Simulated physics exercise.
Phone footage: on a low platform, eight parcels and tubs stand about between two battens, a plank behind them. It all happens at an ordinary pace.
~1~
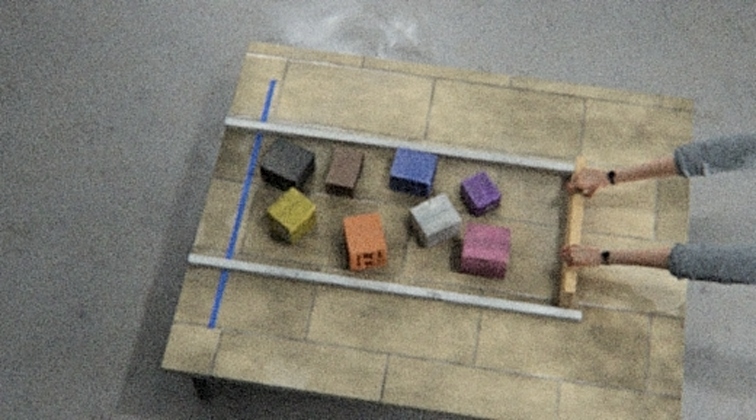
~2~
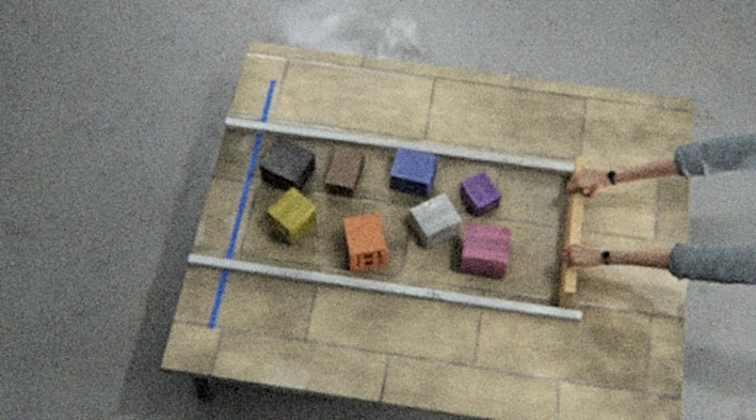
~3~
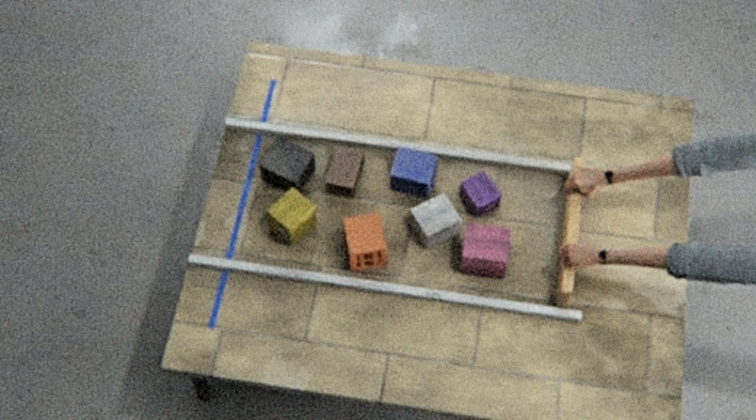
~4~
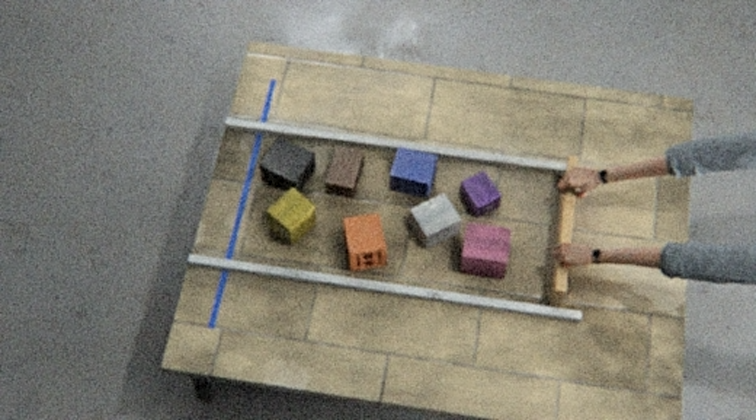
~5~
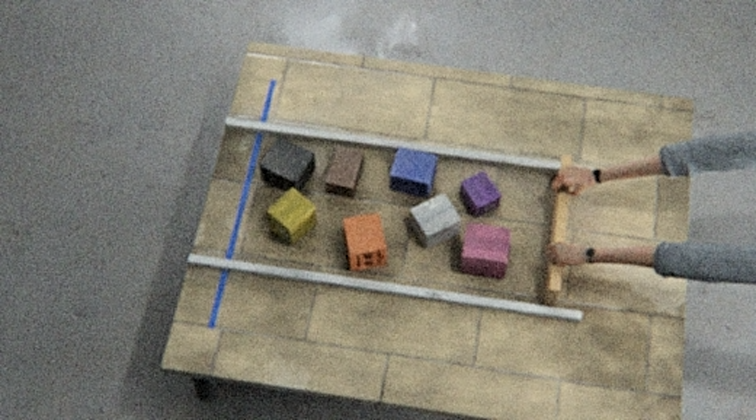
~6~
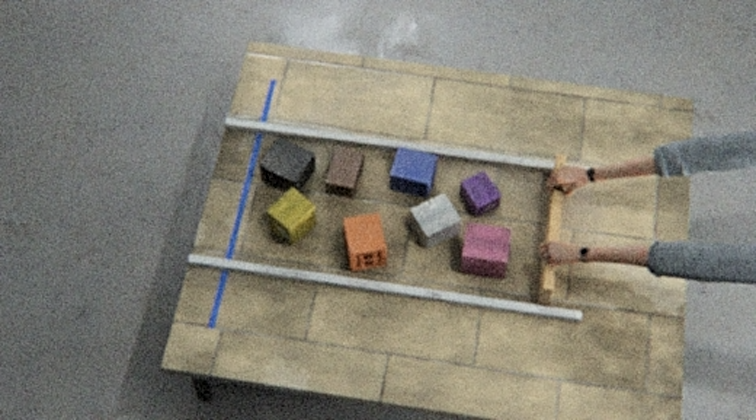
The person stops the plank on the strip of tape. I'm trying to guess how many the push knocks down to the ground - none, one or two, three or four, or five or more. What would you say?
The tally of falls will come to five or higher.
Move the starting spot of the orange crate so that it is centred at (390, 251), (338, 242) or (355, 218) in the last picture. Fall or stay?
First it tips off, next it tips off, and last it tips off.
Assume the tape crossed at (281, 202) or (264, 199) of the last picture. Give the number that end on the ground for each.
It would be 3 and 4.
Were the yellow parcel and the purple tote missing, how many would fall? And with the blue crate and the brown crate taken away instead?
Counts - first: 3, second: 3.
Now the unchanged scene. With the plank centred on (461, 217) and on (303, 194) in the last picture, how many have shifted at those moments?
Moved so far: 3, then 8.
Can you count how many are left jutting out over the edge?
Count of overhanging things: 1.
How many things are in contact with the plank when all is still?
It's touching 2 at the end.
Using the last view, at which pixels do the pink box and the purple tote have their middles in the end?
The one named first is at (214, 214), the next at (240, 151).
Early on, none off yet; black crate at rest near (288, 166); yellow parcel at rest near (292, 217); brown crate at rest near (345, 172).
Finally, the number that fall off is five or more; lost, white box, blue crate, orange crate, brown crate, yellow parcel and black crate.
